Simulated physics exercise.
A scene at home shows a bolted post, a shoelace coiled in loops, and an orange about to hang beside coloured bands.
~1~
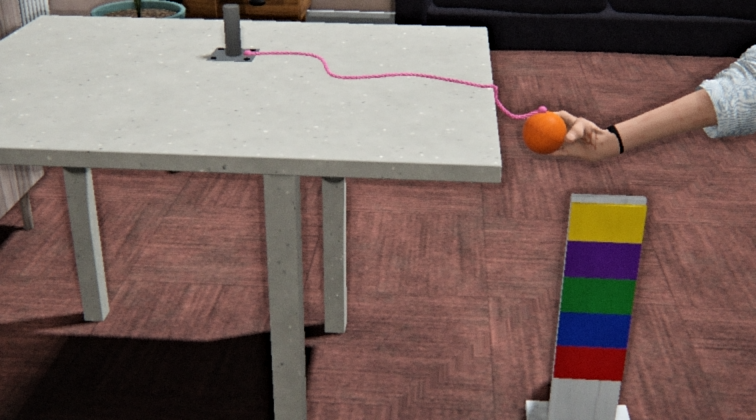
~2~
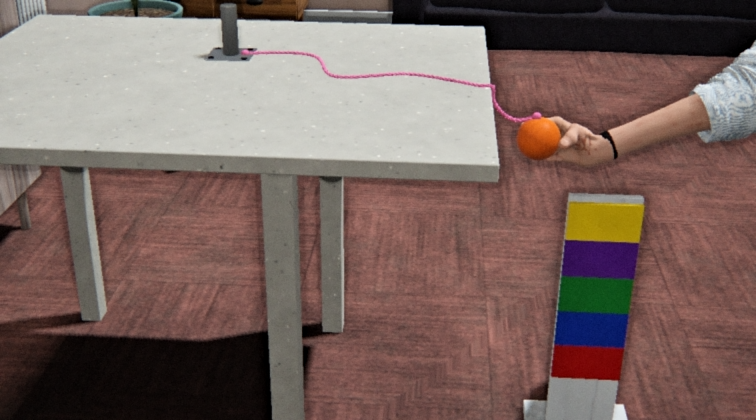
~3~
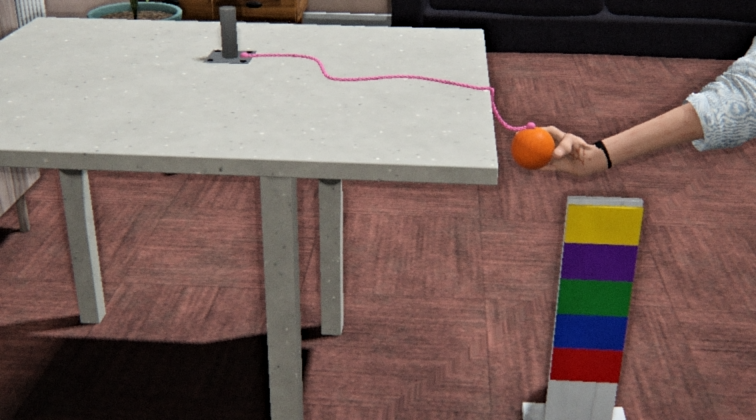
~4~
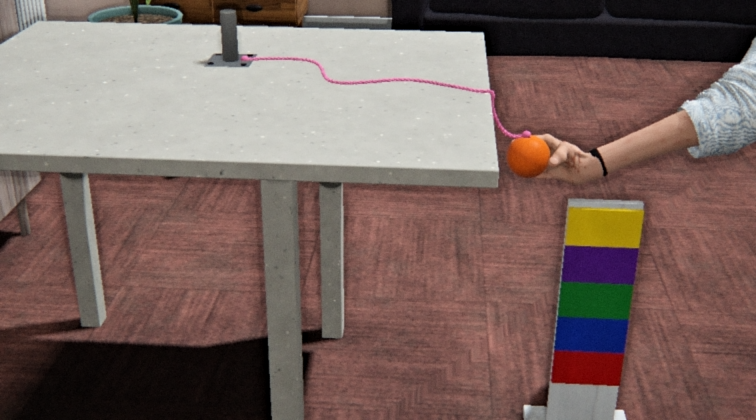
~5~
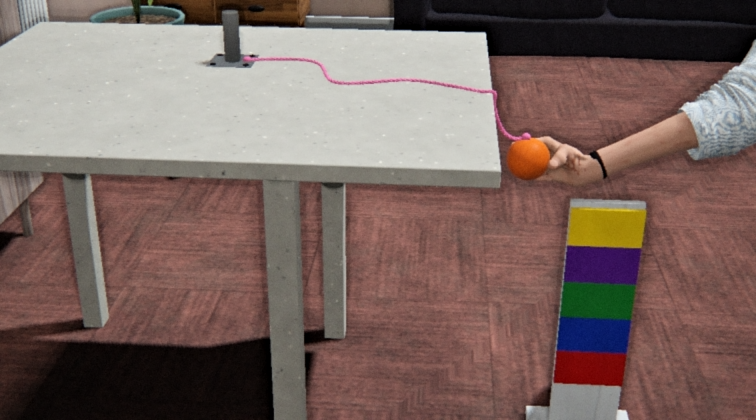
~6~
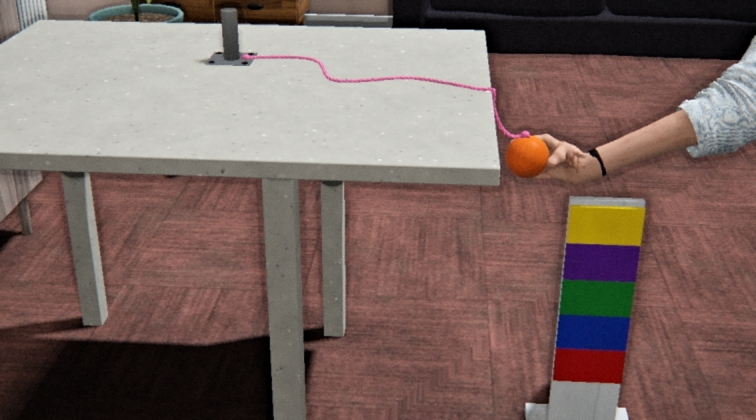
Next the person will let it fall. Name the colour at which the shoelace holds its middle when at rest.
Yellow.
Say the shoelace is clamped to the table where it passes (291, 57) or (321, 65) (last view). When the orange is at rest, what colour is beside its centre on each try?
Yellow, then yellow.
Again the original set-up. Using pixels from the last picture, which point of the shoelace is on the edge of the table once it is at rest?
You'll find it somewhere around (447, 83).
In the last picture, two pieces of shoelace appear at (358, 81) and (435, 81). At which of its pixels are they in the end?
They end up at (402, 76) and (479, 85).
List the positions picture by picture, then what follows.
Orange (544, 132); yellow (607, 224); purple (603, 261); green (598, 297); blue (594, 331); red (590, 365), in the first picture.
Orange (538, 138); shoelace through (273, 53) (322, 63) (351, 77) (416, 75) (483, 87), in the second picture.
Orange (533, 148), in the third picture.
Orange (528, 156); shoelace through (272, 59) (321, 68) (350, 83) (415, 81) (482, 92), in the fourth picture.
Orange (528, 159), in the fifth picture.
Orange (527, 156); shoelace through (273, 57) (322, 67) (352, 81) (416, 79) (483, 90), in the sixth picture.
Soon after, orange near (501, 205); level with yellow.
After that, orange near (482, 209); level with yellow.
And then, orange near (473, 215); level with yellow.
In the end, orange near (480, 217); level with yellow. Its middle rests at the yellow band.
